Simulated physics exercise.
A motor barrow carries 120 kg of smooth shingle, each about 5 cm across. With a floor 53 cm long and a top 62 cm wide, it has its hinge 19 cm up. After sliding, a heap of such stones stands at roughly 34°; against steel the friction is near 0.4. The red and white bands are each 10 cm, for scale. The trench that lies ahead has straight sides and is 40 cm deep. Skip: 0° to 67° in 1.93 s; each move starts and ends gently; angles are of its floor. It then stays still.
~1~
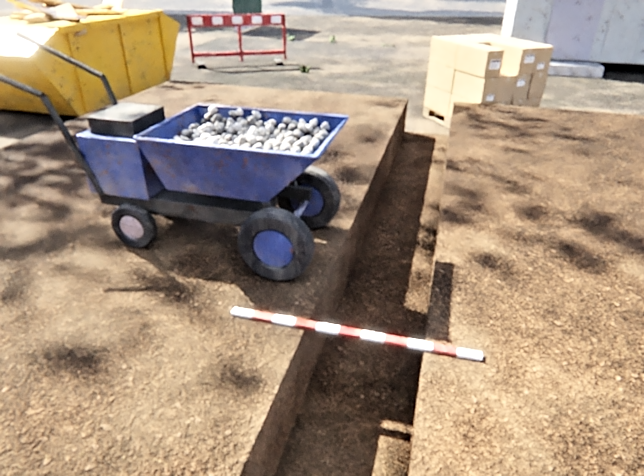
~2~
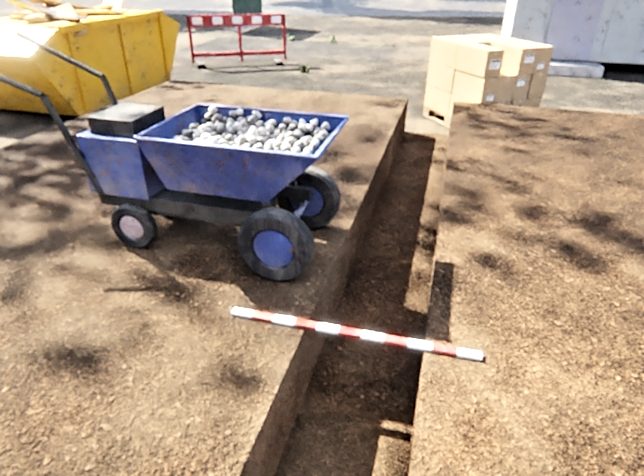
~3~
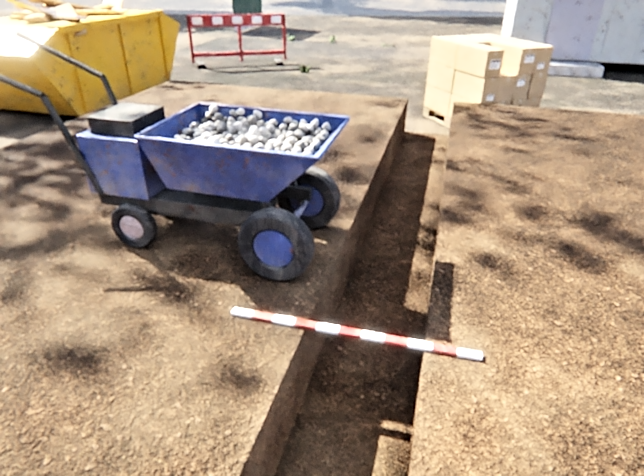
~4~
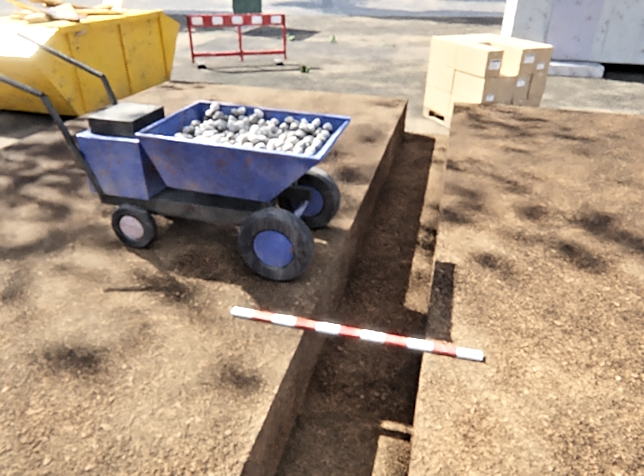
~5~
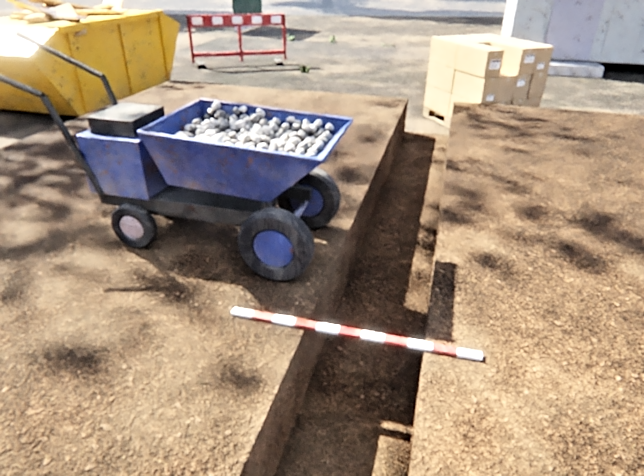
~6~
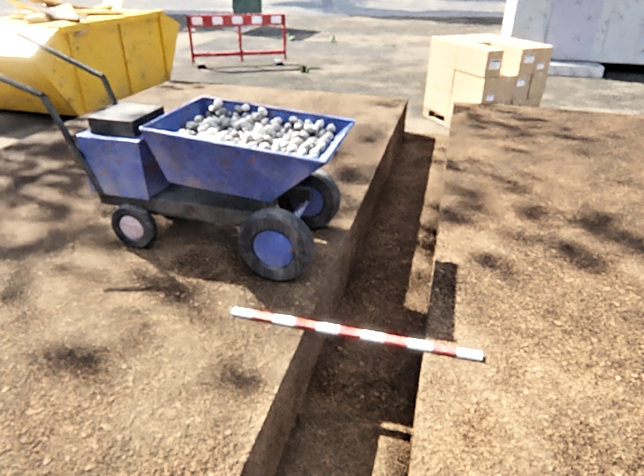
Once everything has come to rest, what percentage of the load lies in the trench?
69 %.
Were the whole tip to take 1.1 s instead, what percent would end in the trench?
It would be near 60 percent.
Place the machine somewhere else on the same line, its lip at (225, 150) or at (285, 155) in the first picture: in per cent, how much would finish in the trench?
Some 95 and some 100 per cent, in that order.
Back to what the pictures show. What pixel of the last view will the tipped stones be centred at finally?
The stones end up centred near (413, 314).
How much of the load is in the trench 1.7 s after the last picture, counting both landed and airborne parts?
I'd put it near 45 per cent.
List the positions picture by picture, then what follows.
In the first frame, lip at (317, 158), floor tilted 0°, highest stones at (254, 119).
In the second frame, lip at (318, 158), floor tilted 0°, highest stones at (254, 119).
In the third frame, the skip is at 1°, its lip at (319, 159); the top of the load is at (245, 117).
In the fourth frame, the skip is at 2°, its lip at (320, 159); the top of the load is at (246, 116).
In the fifth frame, the skip is at 3°, its lip at (323, 161); the top of the load is at (237, 114).
In the sixth frame, the skip is at 4°, its lip at (326, 163); the top of the load is at (232, 112).
Then, 1.2 s after the last picture the floor is at 57°, 98 % in the skip, 2 % in the trench; the foremost stones are at (406, 237).
Then, 1.7 s after the last picture the floor is at 67°, 30 % in the skip, 46 % in the trench, 24 % past the trench; the foremost stones are at (533, 280).
Then, 2.1 s after the last picture the floor is at 67°, 7 % in the skip, 62 % in the trench, 31 % past the trench; the foremost stones are at (590, 275).
Then, 4.0 s after the last picture the floor is at 67°, 0 % in the skip, 69 % in the trench, 31 % past the trench; the foremost stones are at (612, 277).
